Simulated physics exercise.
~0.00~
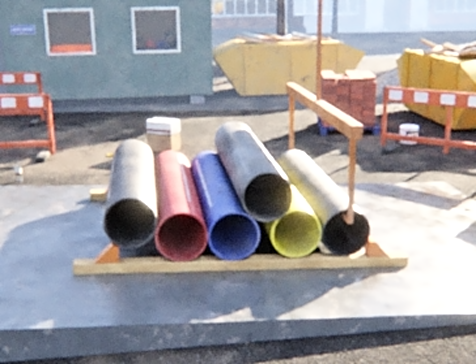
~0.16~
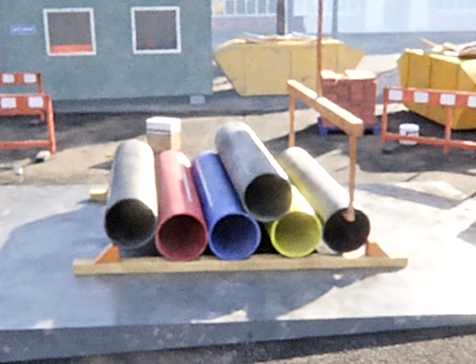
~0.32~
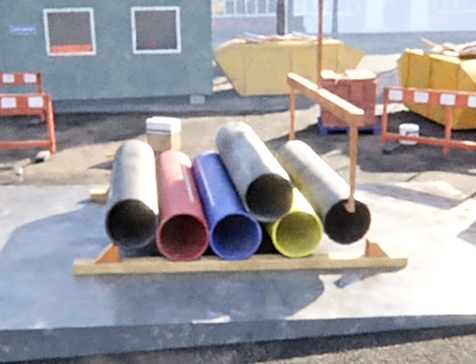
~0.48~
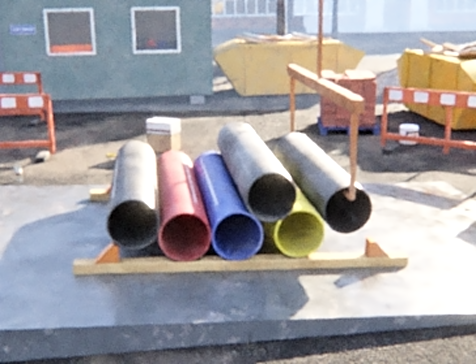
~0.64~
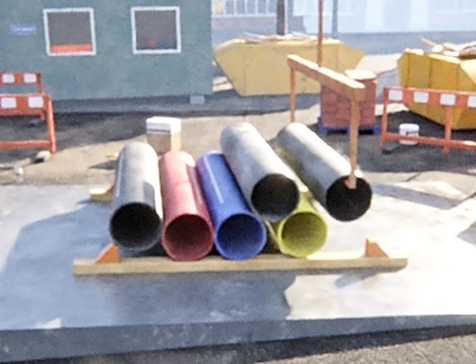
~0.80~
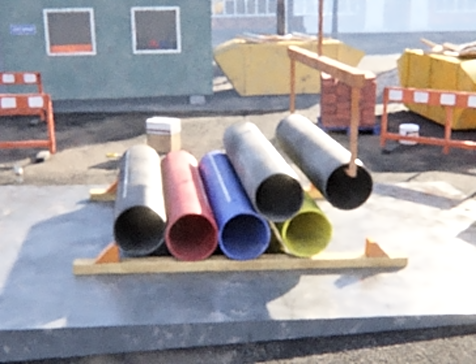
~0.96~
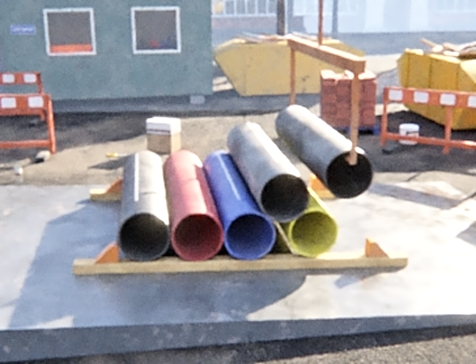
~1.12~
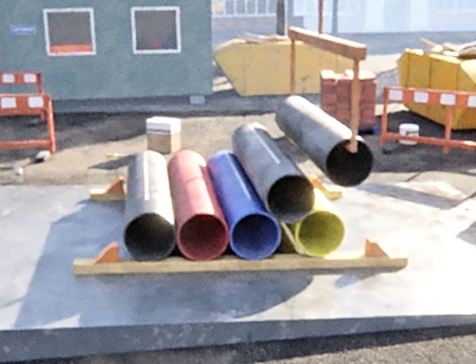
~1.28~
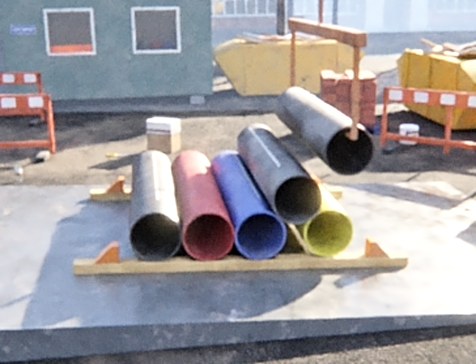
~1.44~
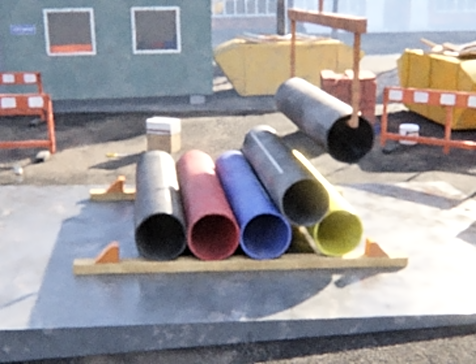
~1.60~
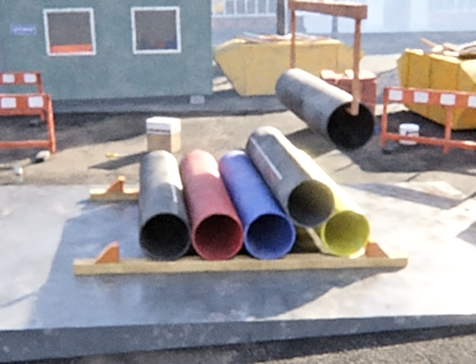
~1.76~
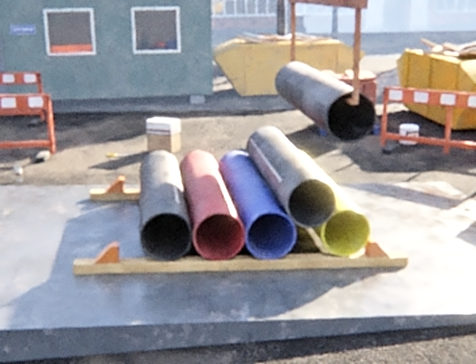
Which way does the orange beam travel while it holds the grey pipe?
The orange beam moves upwards, raising the grey pipe away from the stack.
